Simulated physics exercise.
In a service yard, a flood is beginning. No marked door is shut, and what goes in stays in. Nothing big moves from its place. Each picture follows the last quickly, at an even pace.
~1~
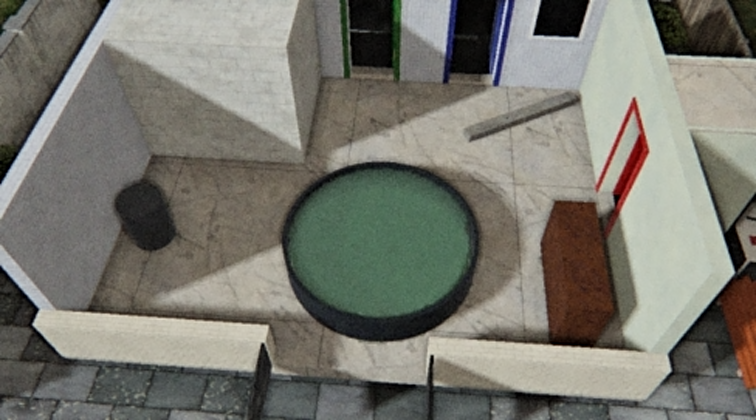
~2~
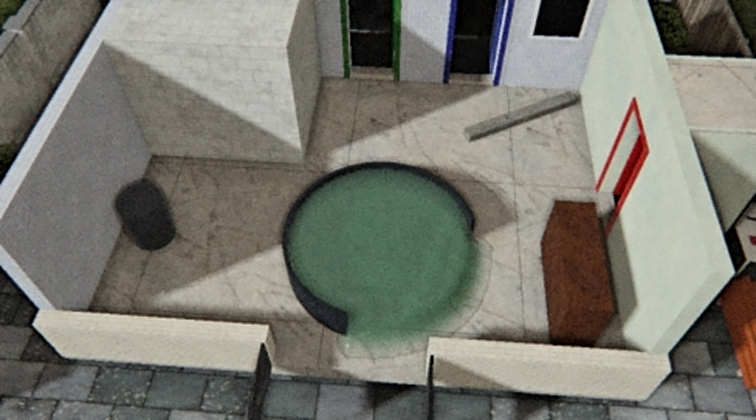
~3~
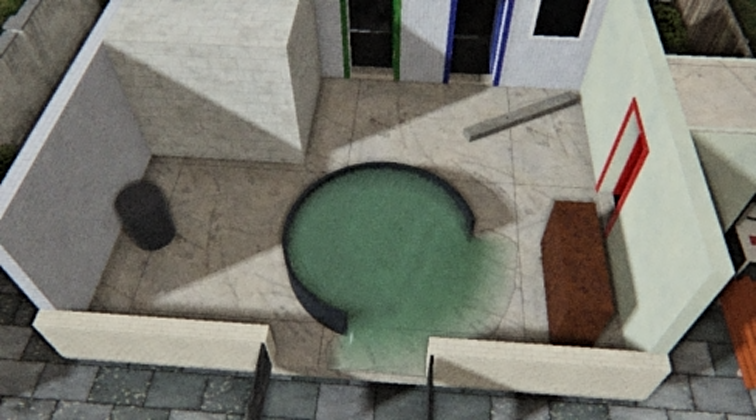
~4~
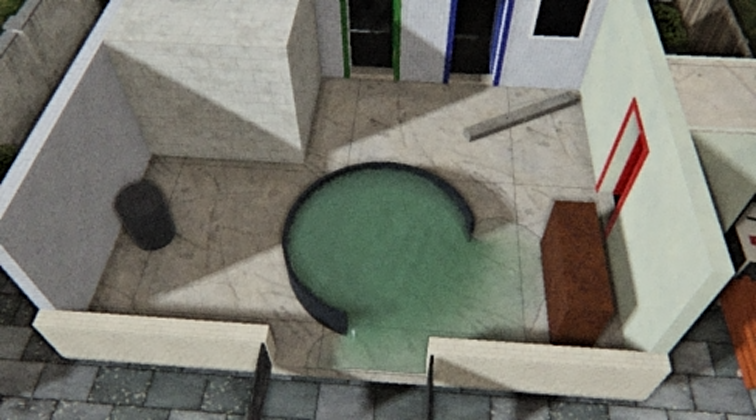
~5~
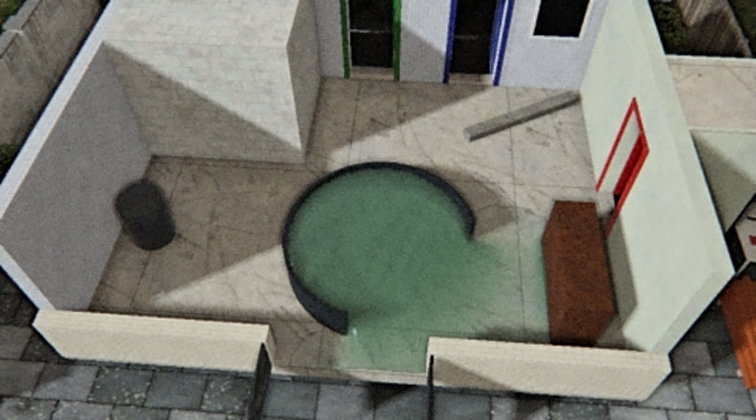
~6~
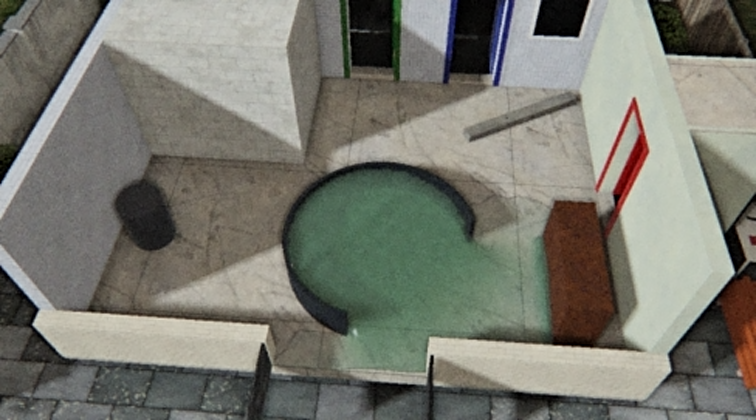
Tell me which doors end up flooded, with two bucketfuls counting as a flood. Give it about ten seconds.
In order: Green door: Two pails at most; red door: Over two pails; blue door: Two pails at most.
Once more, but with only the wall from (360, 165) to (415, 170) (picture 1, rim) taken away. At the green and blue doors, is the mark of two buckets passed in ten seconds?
The green one crosses the line and the blue one crosses the line, I think.
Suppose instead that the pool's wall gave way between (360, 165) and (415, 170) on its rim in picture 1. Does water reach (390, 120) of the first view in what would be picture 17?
Submerged.
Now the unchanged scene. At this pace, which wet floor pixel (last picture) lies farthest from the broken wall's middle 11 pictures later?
My guess is roughly (579, 132).
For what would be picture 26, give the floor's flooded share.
Roughly 40 percent.
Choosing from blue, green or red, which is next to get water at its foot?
Answer: The red door.
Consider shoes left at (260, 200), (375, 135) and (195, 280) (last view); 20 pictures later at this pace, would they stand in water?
Same order as asked: Dry as before; dry as before; dry as before.
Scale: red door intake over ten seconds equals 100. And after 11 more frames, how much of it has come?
Estimated share: About 5 %.
A moment on, water covers 15 % of the floor; the green door not reached, the red door wet at the sill, nothing in, the blue door not reached.
Next, water covers 25 % of the floor; the green door not reached, the red door under two buckets in, the blue door not reached.
Then, water covers 40 % of the floor; the green door not reached, the red door under two buckets in, the blue door not reached.
Later, water covers 55 % of the floor; the green door wet at the sill, nothing in, the red door over two buckets in, the blue door wet at the sill, nothing in.
In the end, water covers 70 % of the floor; the green door wet at the sill, nothing in, the red door far over two buckets in, the blue door wet at the sill, nothing in.
